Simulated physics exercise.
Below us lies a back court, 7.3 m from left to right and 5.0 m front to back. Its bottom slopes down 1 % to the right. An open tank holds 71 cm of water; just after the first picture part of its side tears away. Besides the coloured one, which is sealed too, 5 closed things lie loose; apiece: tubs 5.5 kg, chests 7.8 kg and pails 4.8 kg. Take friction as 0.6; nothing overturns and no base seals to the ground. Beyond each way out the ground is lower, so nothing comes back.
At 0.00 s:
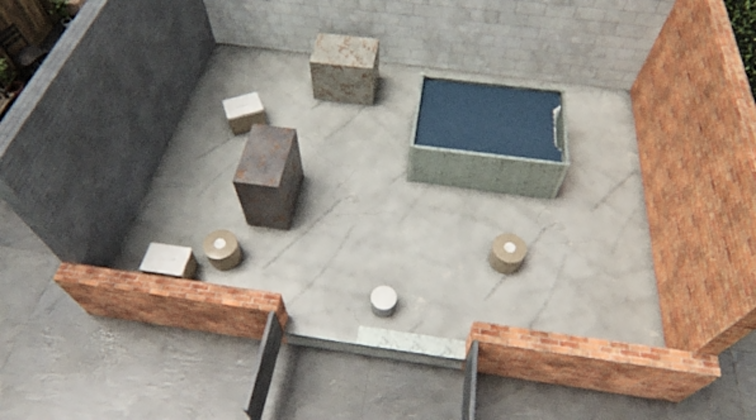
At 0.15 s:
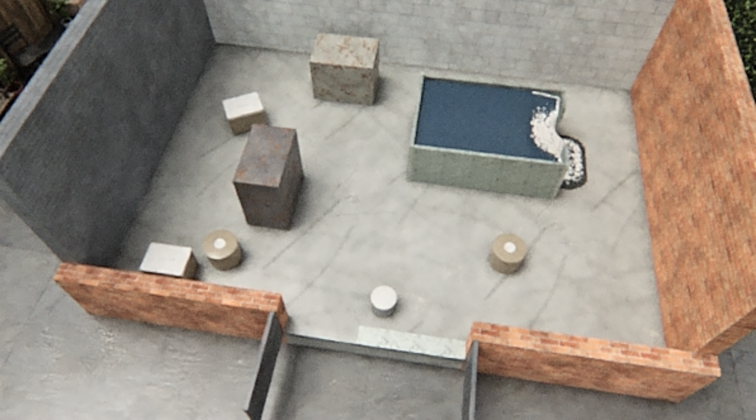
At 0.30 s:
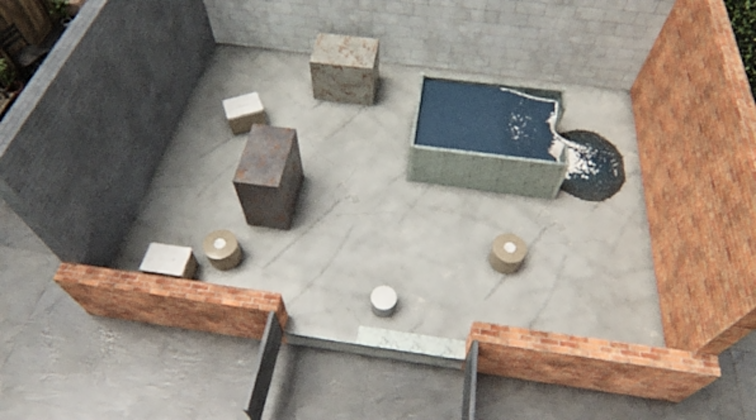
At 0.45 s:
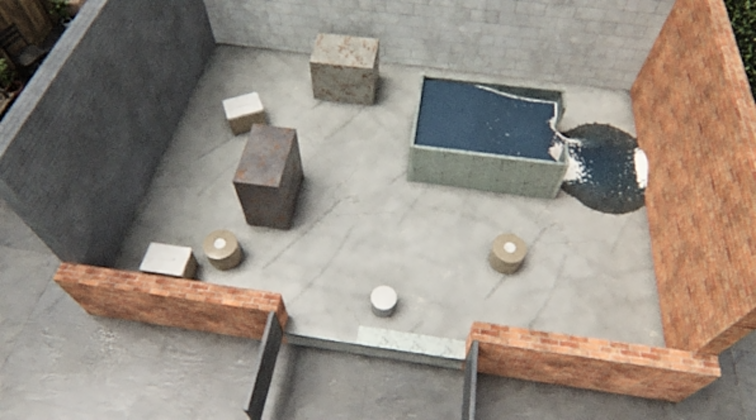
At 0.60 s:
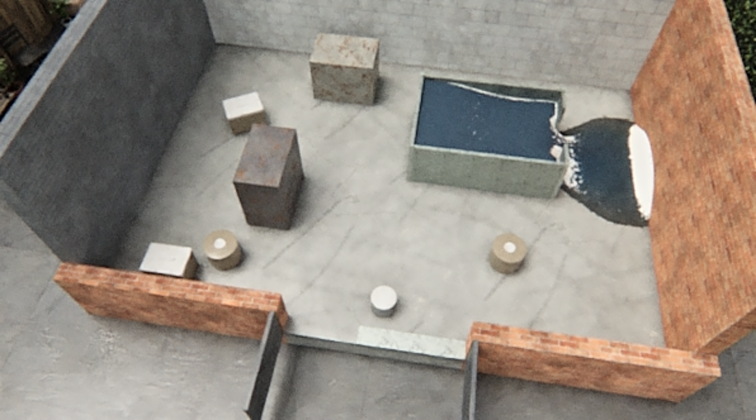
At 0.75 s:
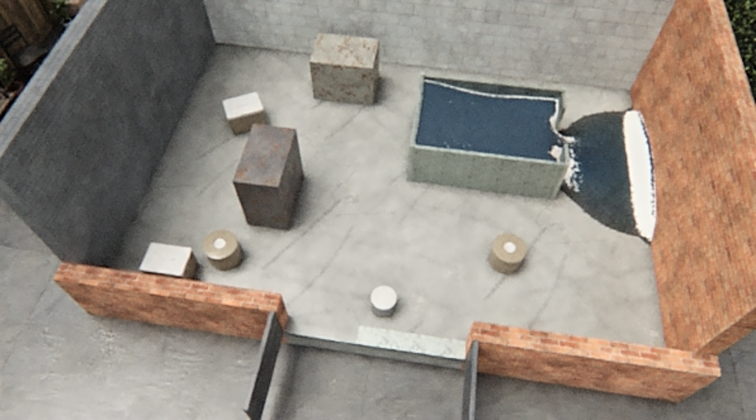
At first, dark water sits in an open tank among scattered blocks and round tubs in a walled court. Then the tank's right side gives way and water pours onto the floor, spreading right to the brick wall, where a white foamy band widens along its base while the blocks and tubs stay still.
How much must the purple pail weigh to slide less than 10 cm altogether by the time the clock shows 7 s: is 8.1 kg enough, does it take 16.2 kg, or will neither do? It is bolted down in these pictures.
For it, neither weight holds it.
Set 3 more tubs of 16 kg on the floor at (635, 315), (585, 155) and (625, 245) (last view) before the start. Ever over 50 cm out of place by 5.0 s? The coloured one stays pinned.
In turn: Past it, over, over.
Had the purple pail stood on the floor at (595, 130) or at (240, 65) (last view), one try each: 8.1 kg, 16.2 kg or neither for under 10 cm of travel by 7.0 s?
In turn: Neither is enough; the smaller is enough.
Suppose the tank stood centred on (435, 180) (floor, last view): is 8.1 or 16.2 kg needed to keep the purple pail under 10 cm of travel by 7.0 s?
Then only the larger load is enough.
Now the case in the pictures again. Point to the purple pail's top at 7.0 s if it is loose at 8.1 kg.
Around (384, 116).
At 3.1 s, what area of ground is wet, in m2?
About 16 m2.
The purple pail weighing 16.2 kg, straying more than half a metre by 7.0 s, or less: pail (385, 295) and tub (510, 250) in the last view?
In that order: Over, past it.
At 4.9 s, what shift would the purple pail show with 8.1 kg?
Roughly 200 cm.
After 1.4 s the purple pail would be 0 cm from its start with 8.1 kg and 0 cm from its start with 16.2 kg; 0 cm of water round it then.
After 3.1 s the purple pail would be 87 cm from its start with 8.1 kg and 21 cm from its start with 16.2 kg; 11 cm of water round it then.
After 4.9 s the purple pail would be 198 cm from its start with 8.1 kg and 60 cm from its start with 16.2 kg; 9 cm of water round it then.
After 7.0 s the purple pail would be 205 cm from its start with 8.1 kg and 60 cm from its start with 16.2 kg; 8 cm of water round it then.
